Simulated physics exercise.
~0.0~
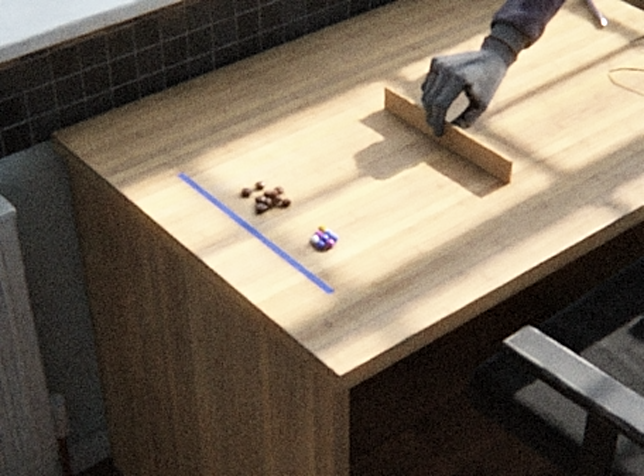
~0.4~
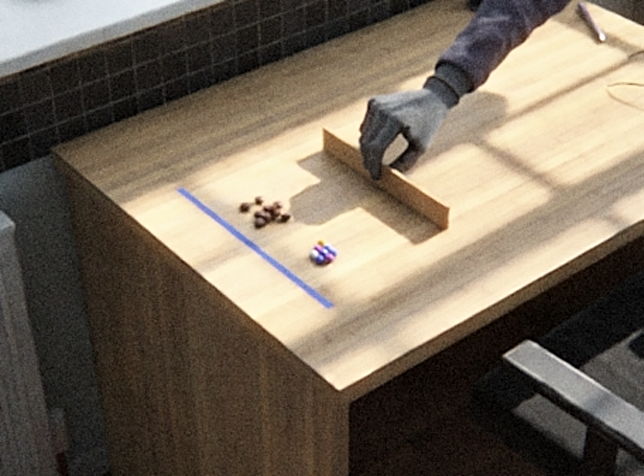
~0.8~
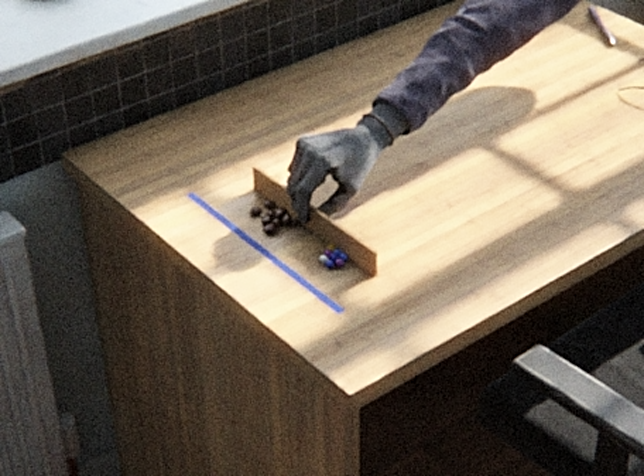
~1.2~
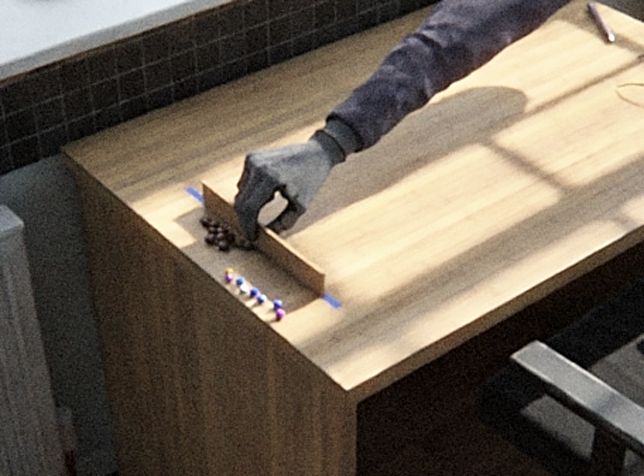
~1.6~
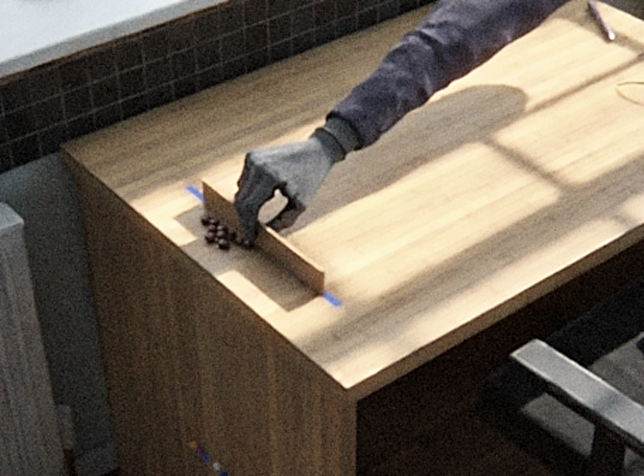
In the video, a gloved hand slides an upright piece of card left across a wooden table toward dark bits and a small colourful cluster, stopping at the blue tape. The colourful pieces scatter onward and drop over the edge, while the dark bits stay on the table.
